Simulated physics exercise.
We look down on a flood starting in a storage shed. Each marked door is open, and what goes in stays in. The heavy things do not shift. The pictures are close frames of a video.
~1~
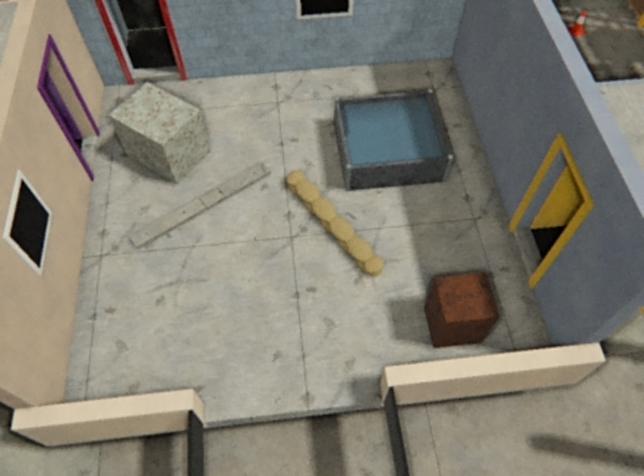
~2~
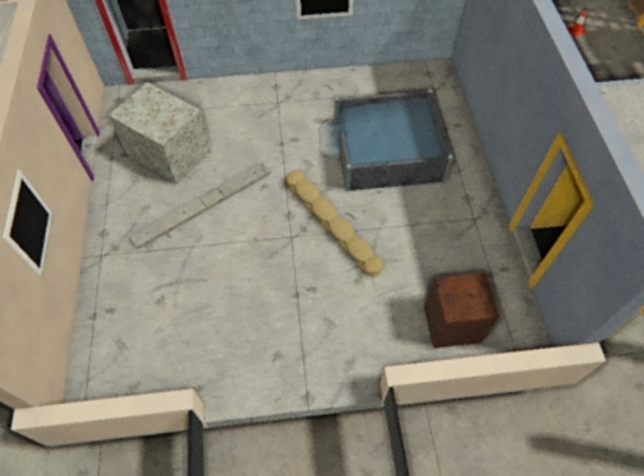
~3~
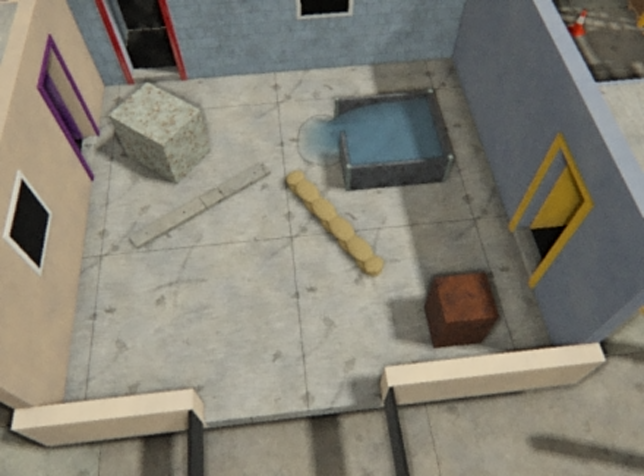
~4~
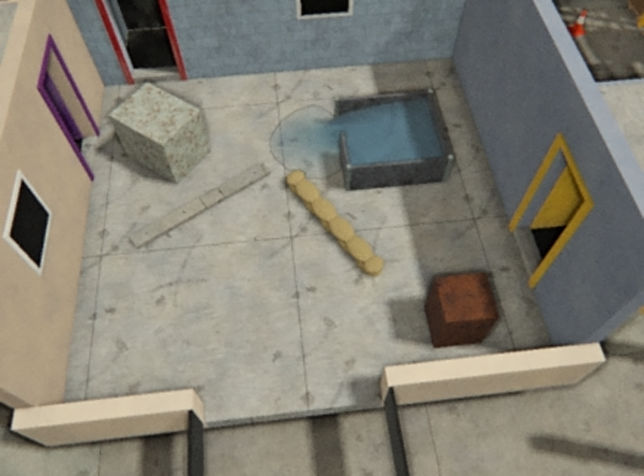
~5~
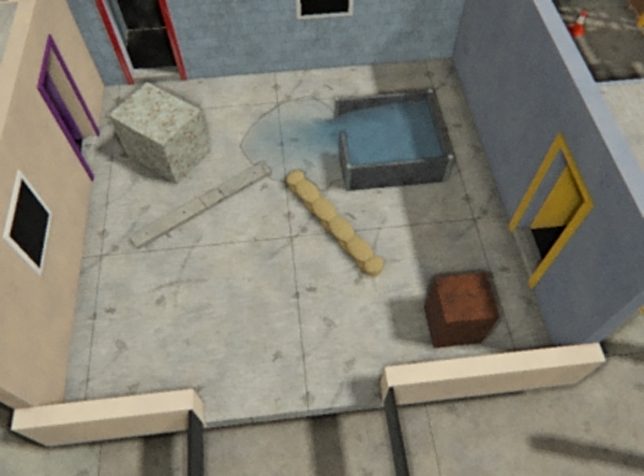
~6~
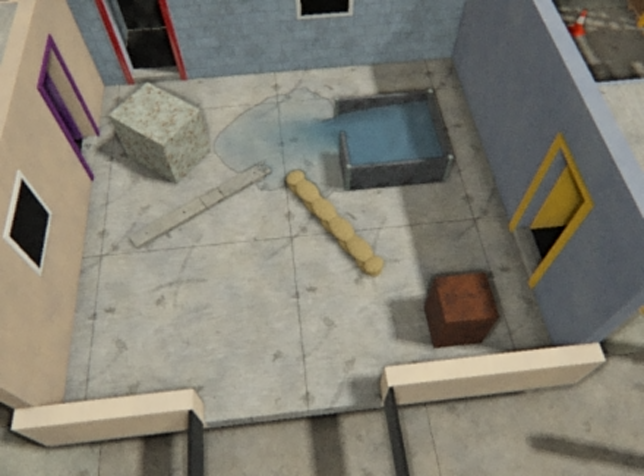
Water poured out of the left side of a dark tank in a walled room and spread leftward across the grey floor, past the top of a yellow segmented bar toward a speckled block.
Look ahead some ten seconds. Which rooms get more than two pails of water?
The purple door floods; the yellow door holds within the limit; the red door holds within the limit.
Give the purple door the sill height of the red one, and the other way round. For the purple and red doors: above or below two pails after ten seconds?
My reading: The purple one stays under, the red one lets more in.
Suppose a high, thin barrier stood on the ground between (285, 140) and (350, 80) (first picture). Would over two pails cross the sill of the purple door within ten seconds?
In short: Purple door lets less in.
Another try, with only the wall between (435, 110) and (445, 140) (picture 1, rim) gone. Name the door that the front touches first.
First comes the yellow one.
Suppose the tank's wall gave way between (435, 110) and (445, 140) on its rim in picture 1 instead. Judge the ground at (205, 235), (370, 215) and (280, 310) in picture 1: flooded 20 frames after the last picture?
In that order: Dry, dry, clear.
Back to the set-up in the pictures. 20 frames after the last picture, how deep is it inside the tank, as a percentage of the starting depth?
Near 40 in a hundred.
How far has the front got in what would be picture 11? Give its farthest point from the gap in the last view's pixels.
I would point to (150, 117).
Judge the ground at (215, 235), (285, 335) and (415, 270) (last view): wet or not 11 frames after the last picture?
As listed: Under water, free of water, clear.
A moment on, water covers 20 % of the floor; the purple door not reached, the yellow door not reached, the red door not reached.
Next, water covers 25 % of the floor; the purple door not reached, the yellow door not reached, the red door wet at the sill, nothing in.
Then, water covers 35 % of the floor; the purple door wet at the sill, nothing in, the yellow door not reached, the red door under two buckets in.
Later, water covers 40 % of the floor; the purple door under two buckets in, the yellow door not reached, the red door under two buckets in.
In the end, water covers 65 % of the floor; the purple door over two buckets in, the yellow door not reached, the red door under two buckets in.
